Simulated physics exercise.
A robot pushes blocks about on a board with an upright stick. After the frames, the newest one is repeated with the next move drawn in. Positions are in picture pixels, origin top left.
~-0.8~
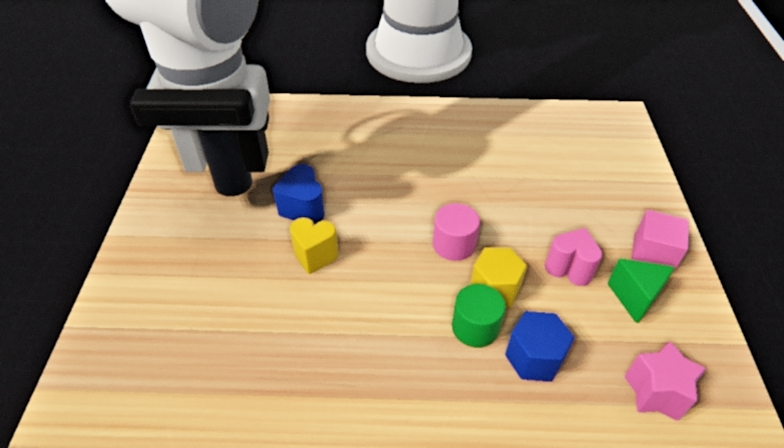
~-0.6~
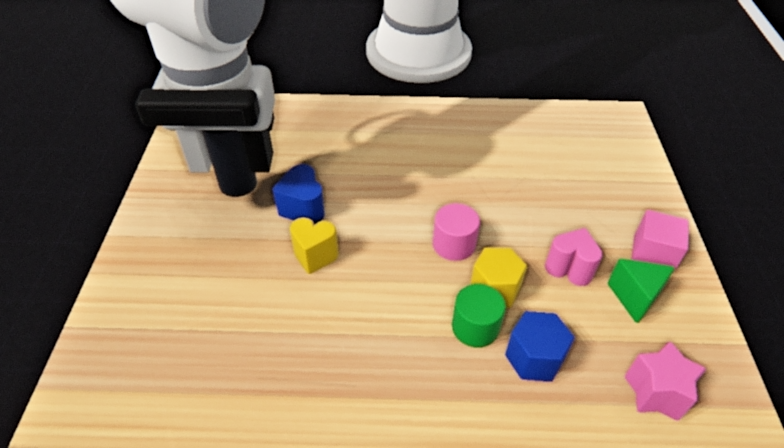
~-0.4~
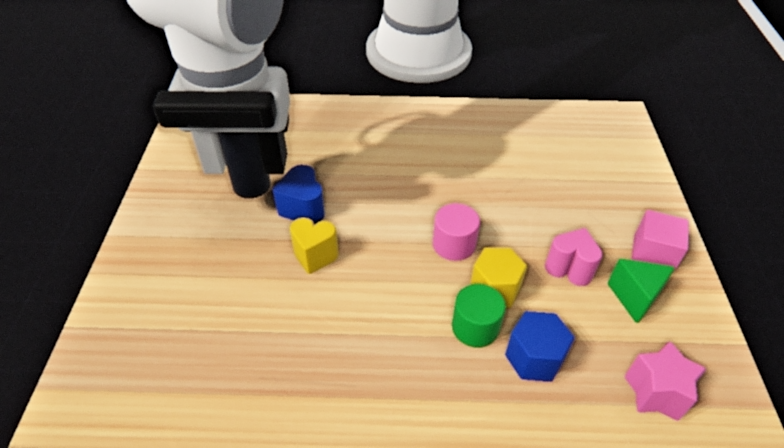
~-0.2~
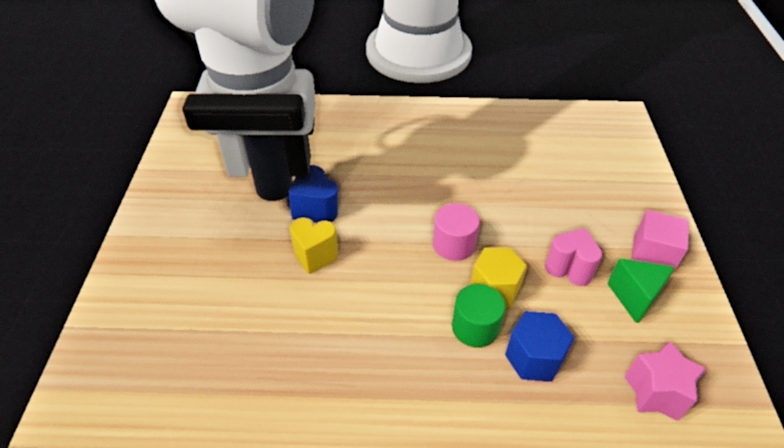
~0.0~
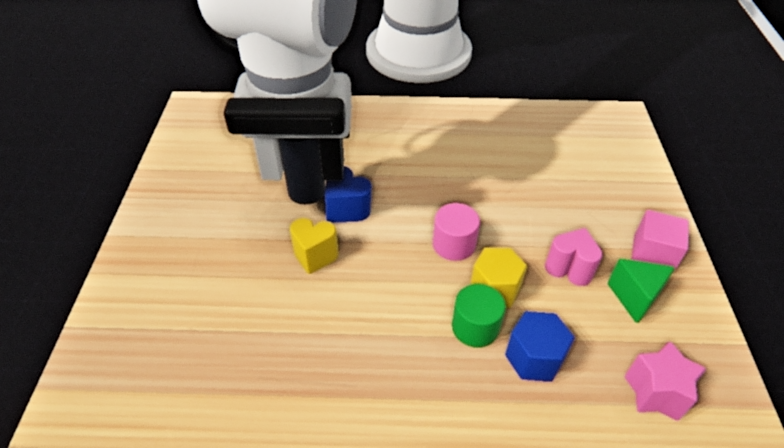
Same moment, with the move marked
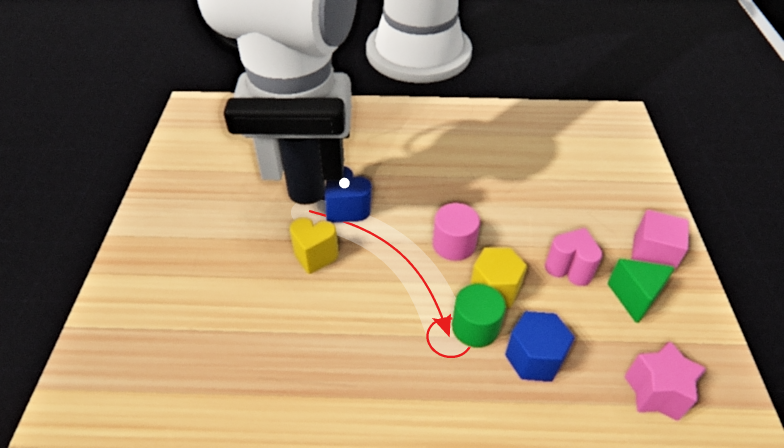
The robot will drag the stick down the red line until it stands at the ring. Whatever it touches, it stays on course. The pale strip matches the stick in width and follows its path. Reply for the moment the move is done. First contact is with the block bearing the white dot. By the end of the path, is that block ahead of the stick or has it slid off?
The block bearing the white dot slips off.
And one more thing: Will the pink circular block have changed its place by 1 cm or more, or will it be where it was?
By the end it is where it was.
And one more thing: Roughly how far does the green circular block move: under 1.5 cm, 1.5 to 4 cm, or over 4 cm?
Once the path is done, the green circular block lies 1.5 to 4 cm from its present place.
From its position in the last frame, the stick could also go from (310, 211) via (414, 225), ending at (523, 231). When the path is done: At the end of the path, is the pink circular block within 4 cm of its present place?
I believe not.
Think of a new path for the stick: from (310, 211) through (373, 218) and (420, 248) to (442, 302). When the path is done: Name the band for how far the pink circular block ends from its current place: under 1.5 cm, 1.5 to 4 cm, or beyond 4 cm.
Net shift: 1.5 to 4 cm.
Drawn move, from (310, 211) by way of (371, 233) and (420, 275) to (450, 337); the dot is on the blue heart block.
The first path, step by step. One third of the way, stick at (371, 214); blue heart block at (400, 188), turned 50° anticlockwise.
Two thirds of the way, stick at (422, 257); blue heart block at (401, 188), turned 55° anticlockwise.
At the end, stick at (452, 319); blue heart block at (401, 188), turned 55° anticlockwise; pink circular block still; green circular block at (502, 326); blue six-sided block at (557, 339).
